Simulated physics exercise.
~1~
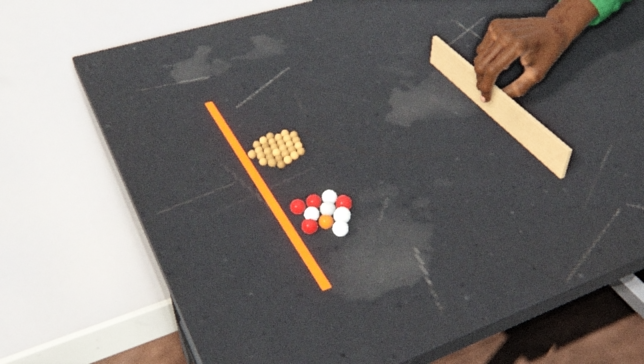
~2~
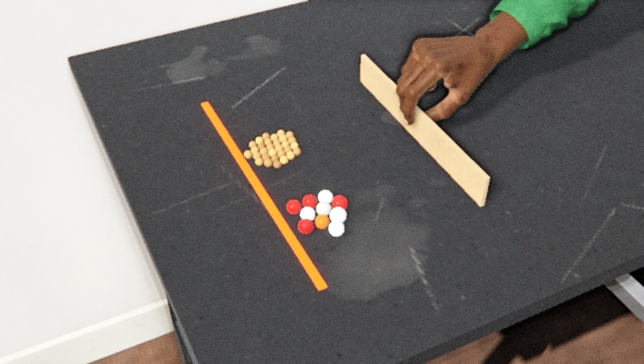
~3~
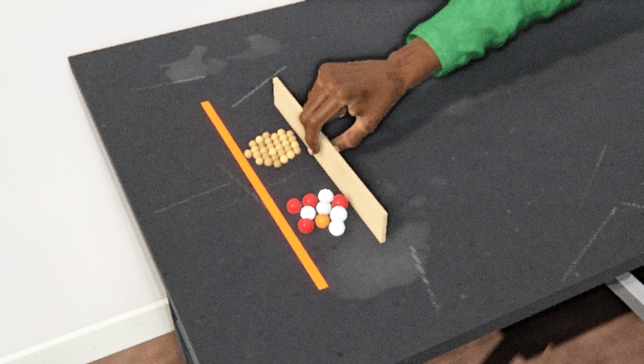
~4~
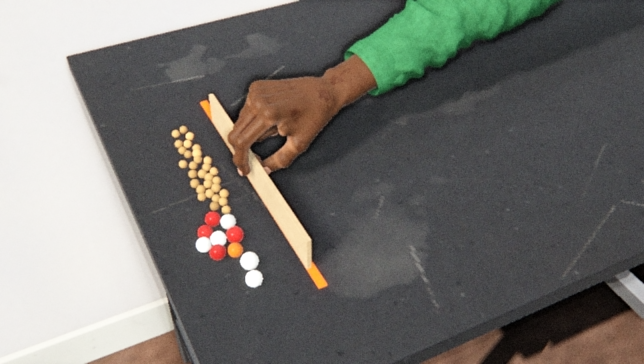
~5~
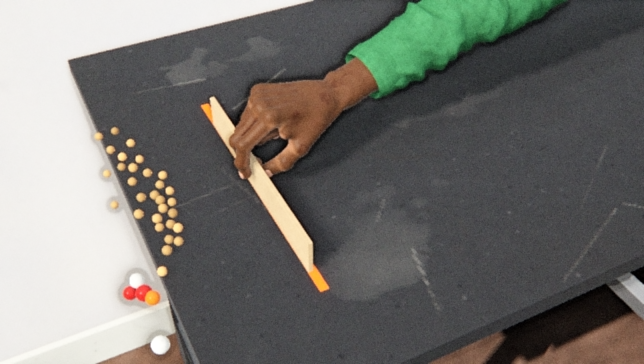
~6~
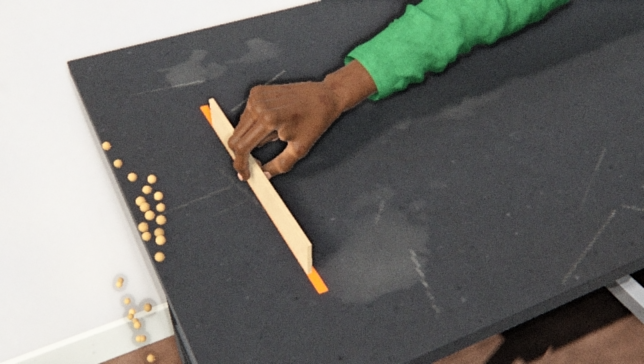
In this clip, a hand slides an upright tan strip left across a dark table, pushing small tan beads and red, white and orange balls, then stops at the orange tape. The pieces roll onward; all the coloured balls leave the table, and some beads fall while others remain near the edge.
